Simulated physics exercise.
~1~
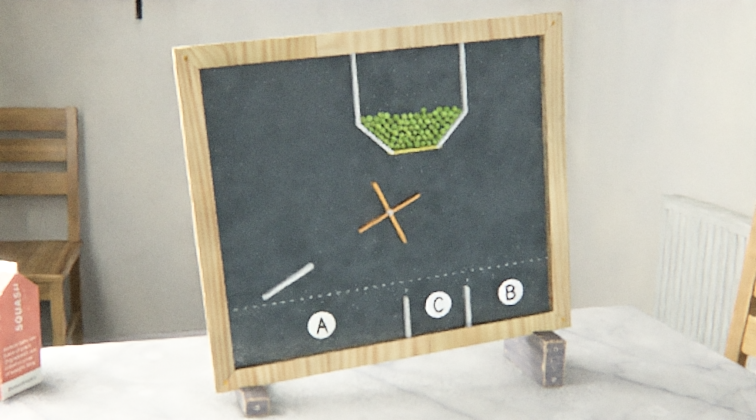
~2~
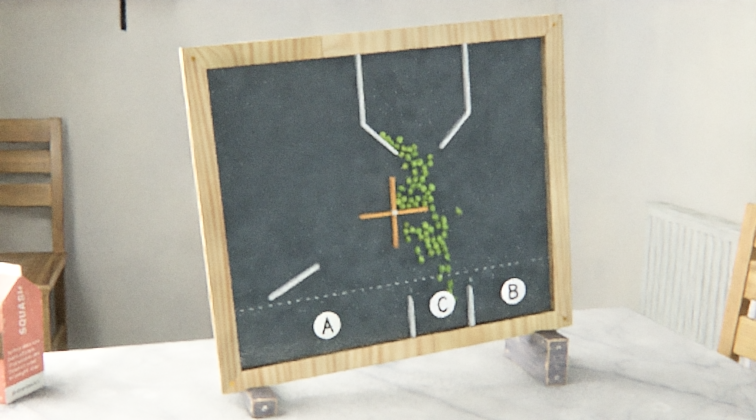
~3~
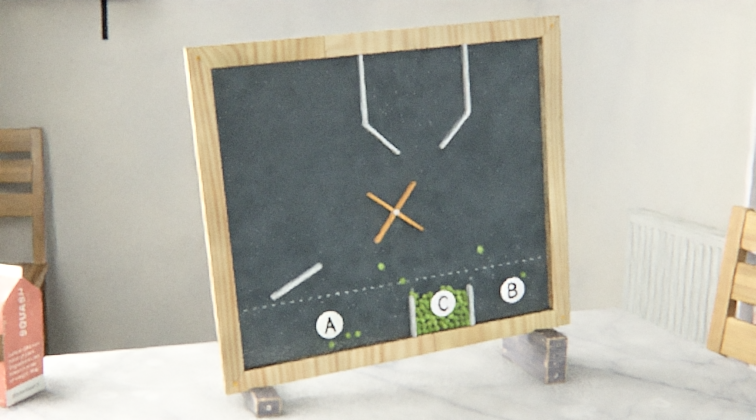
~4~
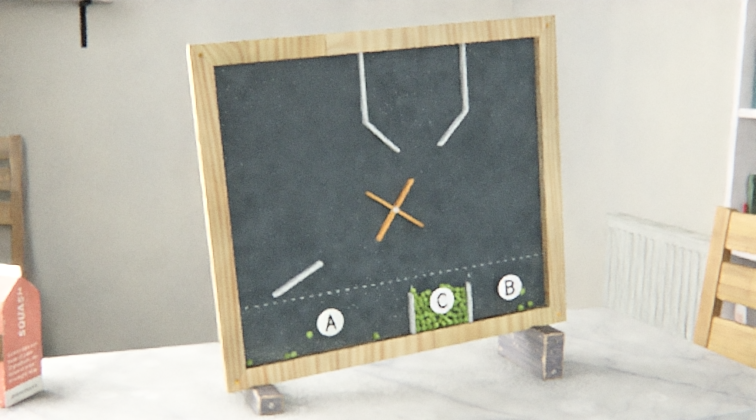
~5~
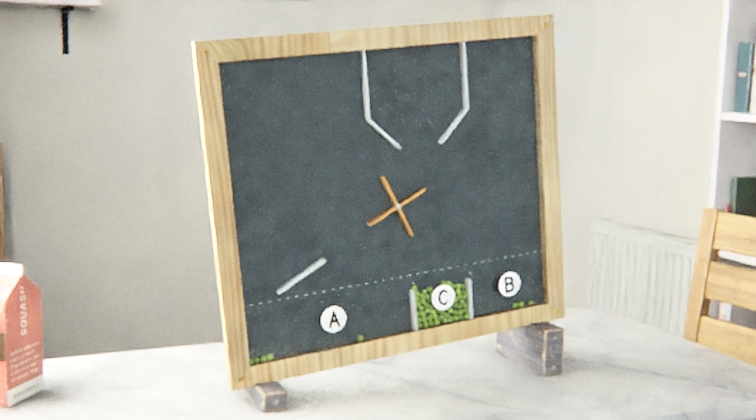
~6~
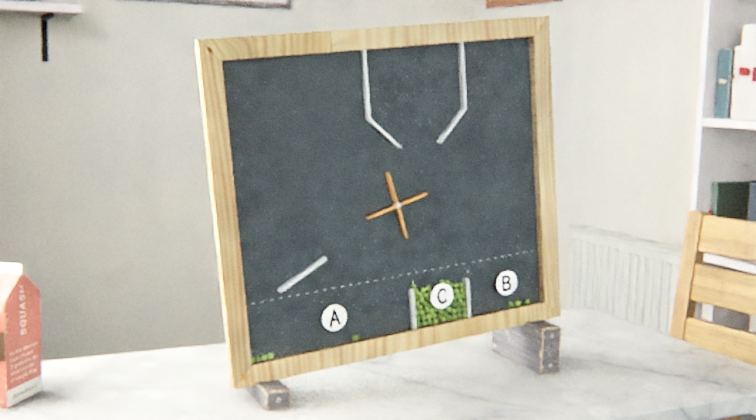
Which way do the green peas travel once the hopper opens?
They move down, pouring out of the hopper and past the orange cross to the bins at the bottom of the board.
In a bright room, a dark upright board in a pale wooden frame stands on a white marble table, seen from the front by a slightly drifting camera. Green peas fill a white-edged hopper at the top, above an orange cross, a slanted white bar at lower left and three bins marked A, C and B. The hopper opens at its bottom and the peas pour down past the cross, which turns. Most drop into the narrow middle bin, while a few scatter to both sides. At the end, C is heaped with peas and only a few lie in A and B.
